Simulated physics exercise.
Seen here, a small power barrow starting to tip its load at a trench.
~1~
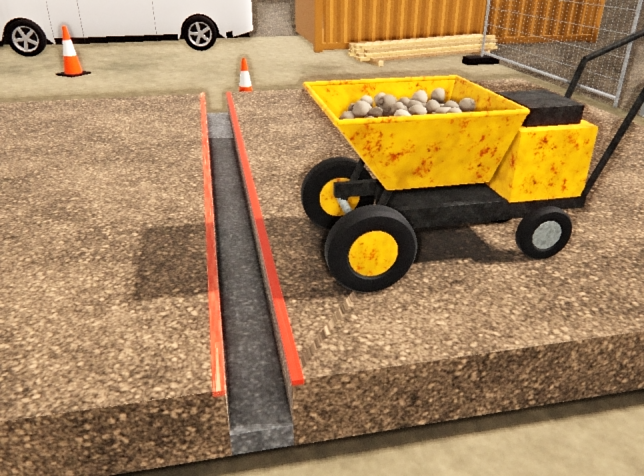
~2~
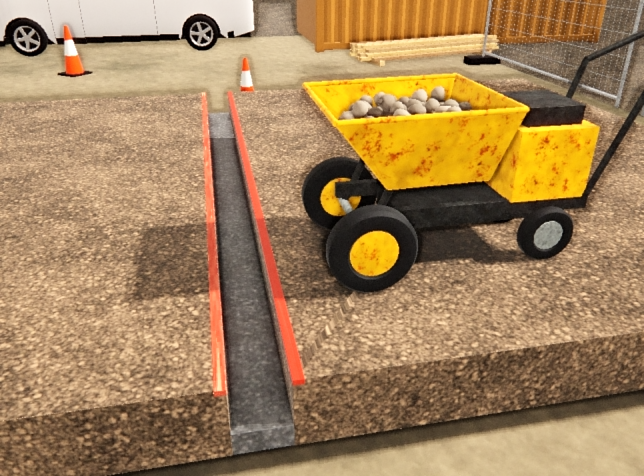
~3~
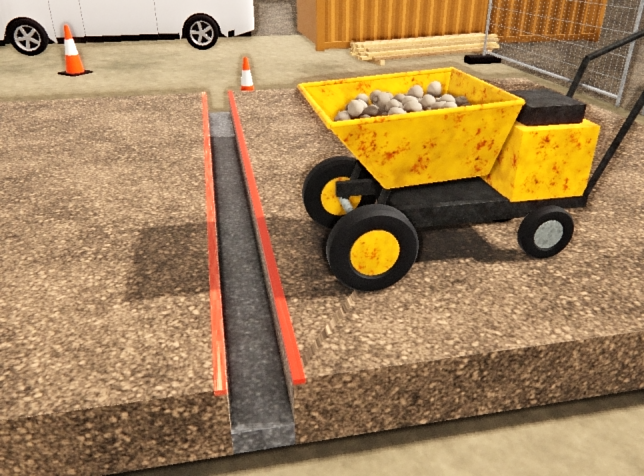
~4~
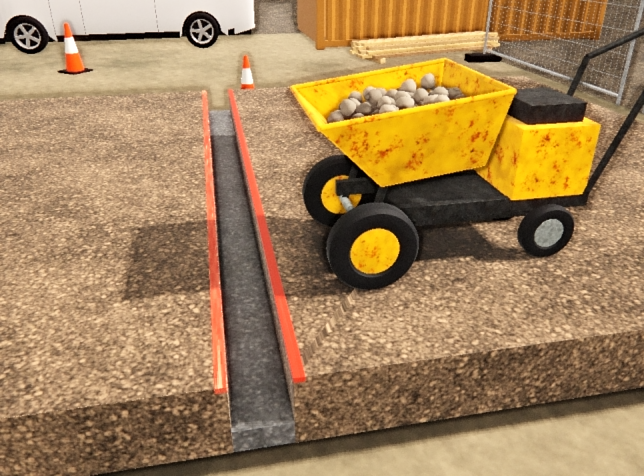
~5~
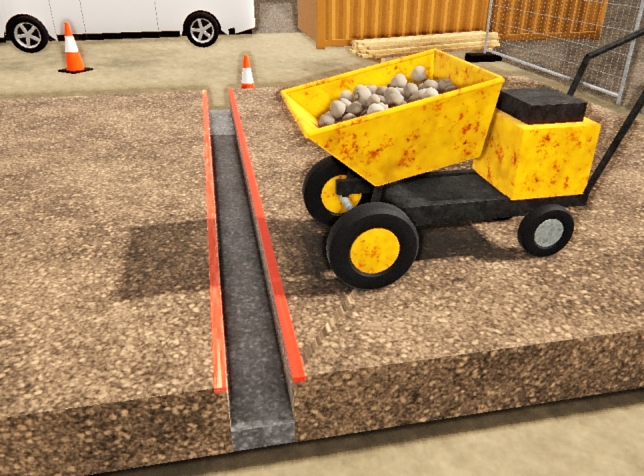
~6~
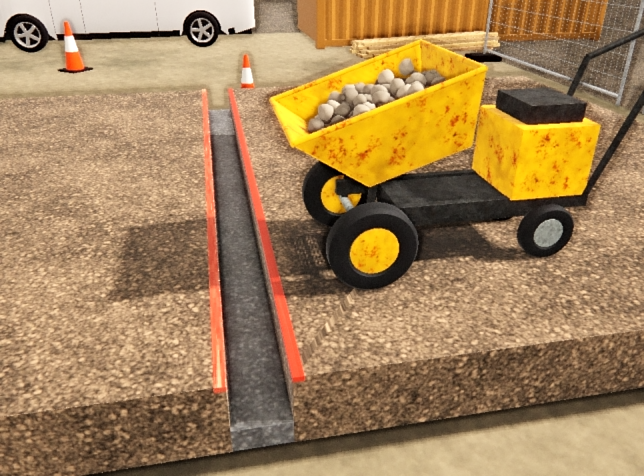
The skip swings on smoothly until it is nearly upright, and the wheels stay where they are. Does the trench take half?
The trench ends with under half of it.
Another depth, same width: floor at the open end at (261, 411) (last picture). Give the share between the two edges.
It comes to 20 per cent or so.
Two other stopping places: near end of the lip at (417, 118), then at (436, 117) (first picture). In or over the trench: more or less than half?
At the first place most of it, at the second more than half.
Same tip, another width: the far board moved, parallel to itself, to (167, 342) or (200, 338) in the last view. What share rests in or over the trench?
First some 70, then 40 per cent.
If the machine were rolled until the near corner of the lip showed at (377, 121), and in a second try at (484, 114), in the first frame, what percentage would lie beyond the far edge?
First some 40, then 0 per cent.
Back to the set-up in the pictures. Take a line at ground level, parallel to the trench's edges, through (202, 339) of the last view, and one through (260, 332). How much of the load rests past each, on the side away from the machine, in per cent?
Near 80 % and 90 %.
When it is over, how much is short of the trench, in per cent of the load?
Close to 0 per cent.
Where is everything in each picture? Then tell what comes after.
The first picture shows lip of the skip (337, 123), level; top of the load (400, 113), river pebbles; first edge of the trench (286, 331); far edge (216, 340), the trench under half as wide as the skip, and about as deep as wide.
The second picture shows lip of the skip (336, 124), level; top of the load (415, 107).
The third picture shows lip of the skip (330, 126), tipped barely; top of the load (411, 104).
The fourth picture shows lip of the skip (320, 129), tipped a little; top of the load (424, 108).
The fifth picture shows lip of the skip (308, 135), tipped a little; top of the load (415, 102).
The sixth picture shows lip of the skip (293, 144), tipped clearly; top of the load (405, 99); first edge of the trench (287, 328); far edge (217, 336).
Just after the last frame, skip tipped steeply; every one in the skip.
A moment on, skip tipped steeply; the larger part in the skip; just a few in or heaped over the trench; roughly a quarter beyond it; about a tenth falling.
Further on, skip tipped right over; about a tenth in the skip; about a tenth in or heaped over the trench; the larger part beyond it.
When it is over, skip tipped right over; about a tenth in or heaped over the trench; the larger part beyond it.
